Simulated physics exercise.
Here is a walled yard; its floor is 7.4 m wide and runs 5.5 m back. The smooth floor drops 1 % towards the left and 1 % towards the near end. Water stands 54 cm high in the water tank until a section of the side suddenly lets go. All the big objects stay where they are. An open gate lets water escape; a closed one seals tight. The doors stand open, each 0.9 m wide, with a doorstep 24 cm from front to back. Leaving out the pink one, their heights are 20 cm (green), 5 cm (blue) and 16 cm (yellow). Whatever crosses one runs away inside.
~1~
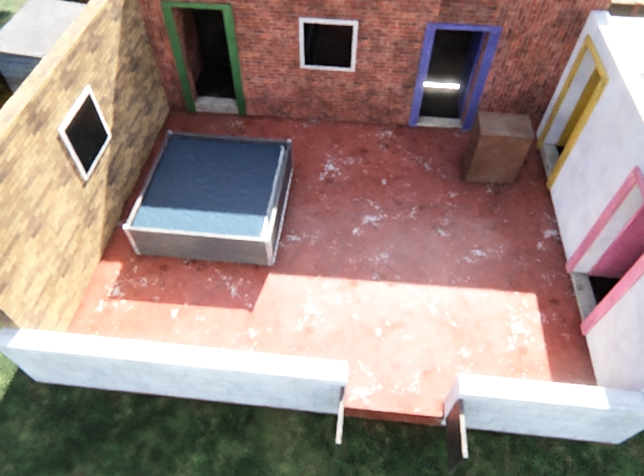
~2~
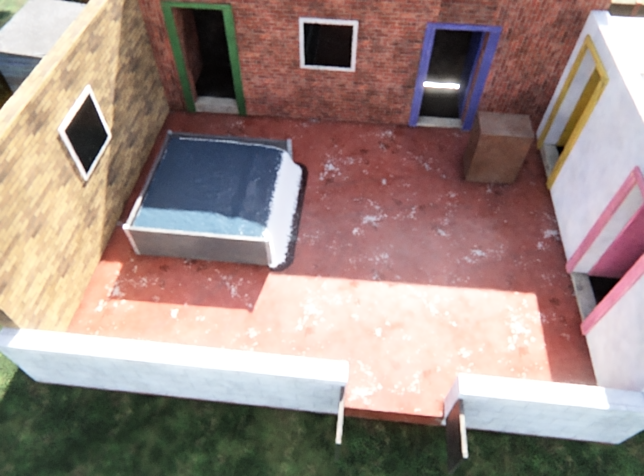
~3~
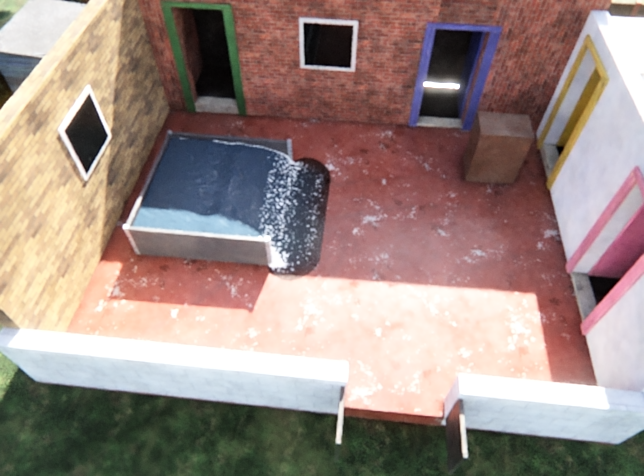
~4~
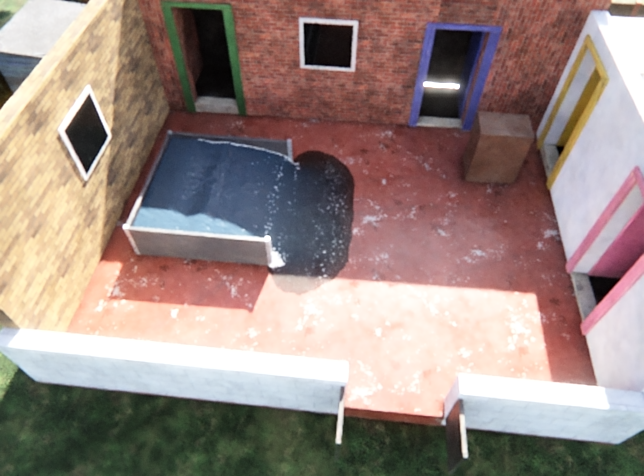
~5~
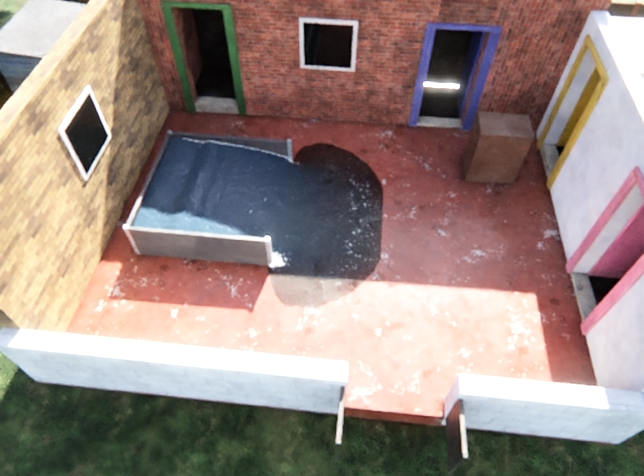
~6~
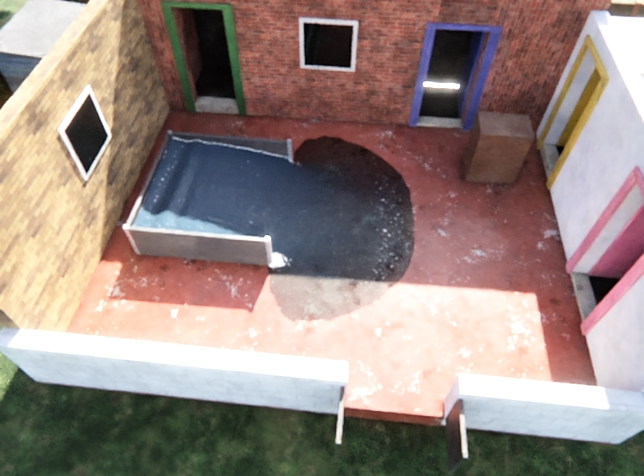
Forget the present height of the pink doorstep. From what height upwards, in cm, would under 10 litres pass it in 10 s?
It would have to be roughly 16 cm high.
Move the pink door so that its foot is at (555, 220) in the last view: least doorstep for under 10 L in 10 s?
About 19 cm.
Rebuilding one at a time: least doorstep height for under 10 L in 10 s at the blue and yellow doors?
About 11.5 cm at blue and 13.0 cm at yellow.
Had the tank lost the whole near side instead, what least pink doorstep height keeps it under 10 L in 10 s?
About 9.0 cm.
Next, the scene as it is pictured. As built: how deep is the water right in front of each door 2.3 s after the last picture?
Depths in cm: Green 0, pink 18, blue 11, yellow 8.
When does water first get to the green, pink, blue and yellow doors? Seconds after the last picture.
Green 7.0 s, pink 1.0 s, blue 1.1 s, yellow 1.6 s.
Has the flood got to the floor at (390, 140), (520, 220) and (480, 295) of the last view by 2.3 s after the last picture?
In turn: Flooded, flooded, wet.
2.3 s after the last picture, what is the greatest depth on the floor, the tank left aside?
About 34 cm.
Then, 0.7 s after the last picture water covers 40 % of the floor, deepest (23 cm) near (286, 242); it has not reached the pink door.
Then, 2.3 s after the last picture water covers 65 % of the floor, deepest (34 cm) near (602, 400); 18 cm at the pink door, 52 litres in over its 6 cm doorstep.
Then, 9.3 s after the last picture water covers 95 % of the floor, deepest (14 cm) near (80, 361); 4 cm at the pink door, 150 litres in over its 6 cm doorstep.
At the pink door as built, the water peaked near 18 cm, 2.1 s after the last picture.
With a doorstep of 14.5 cm, 20 litres would have come in within the 10 s; with 19.5 cm, 1 litre. So under 10 litres takes about 16 cm.
